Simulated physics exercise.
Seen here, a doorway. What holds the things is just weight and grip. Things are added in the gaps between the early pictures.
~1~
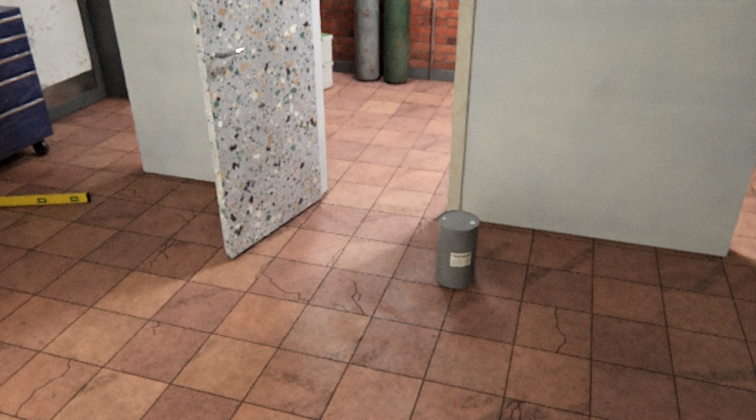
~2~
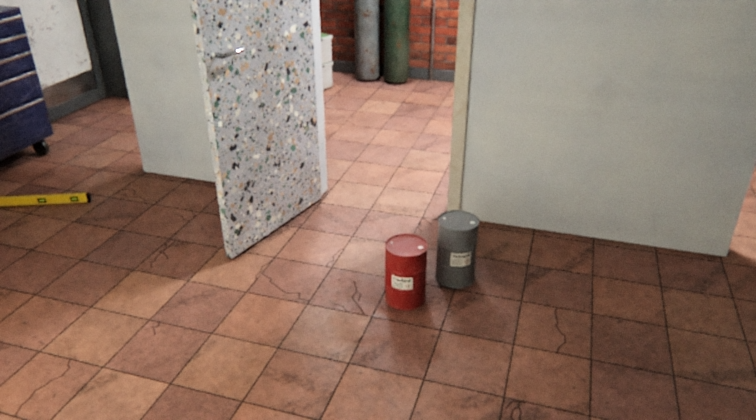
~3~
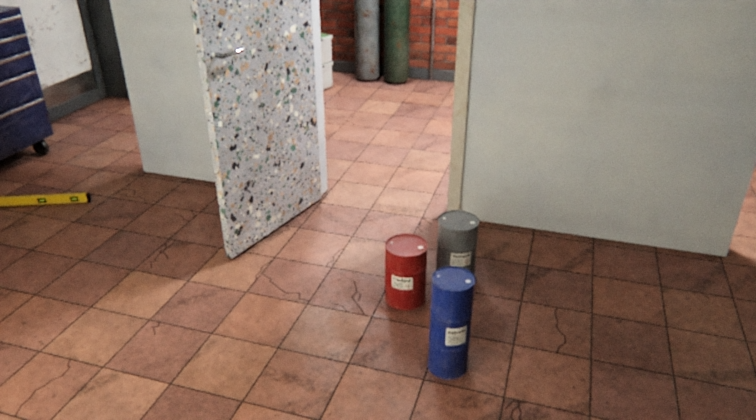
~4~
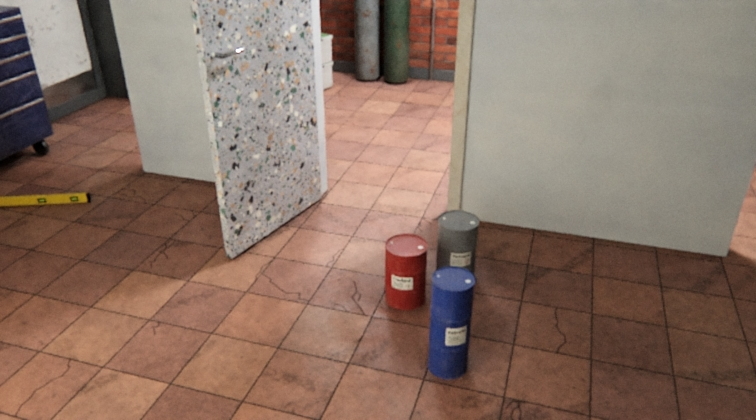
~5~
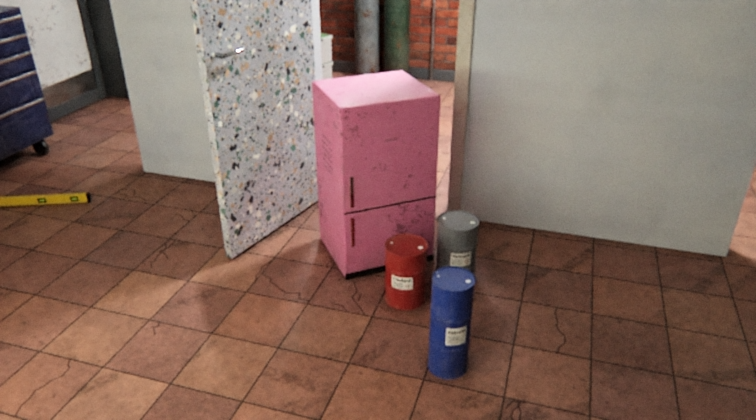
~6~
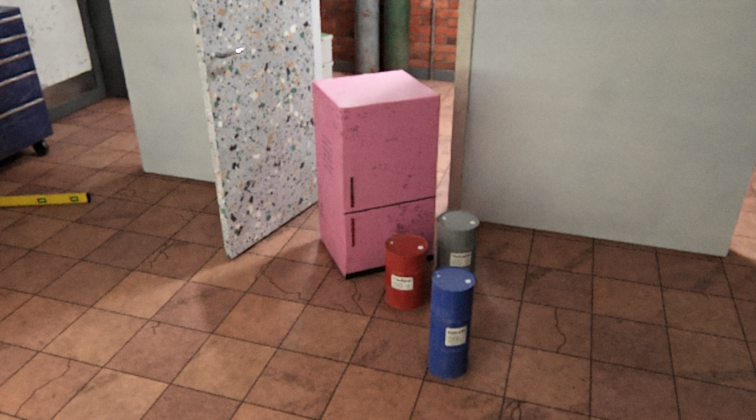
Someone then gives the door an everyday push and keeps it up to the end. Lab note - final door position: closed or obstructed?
It gets stuck.
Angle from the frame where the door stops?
Some 65°.
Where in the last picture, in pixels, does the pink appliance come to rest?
It winds up at roughly (384, 174).
Then, 0.60 s after the last picture, open by 86°.
Then, 0.90 s after the last picture, open by 68°; pink appliance slid a little near (378, 174).
At rest, open by 63°; all 4 in place. Seen from the same camera at the end, pink appliance near (384, 174).
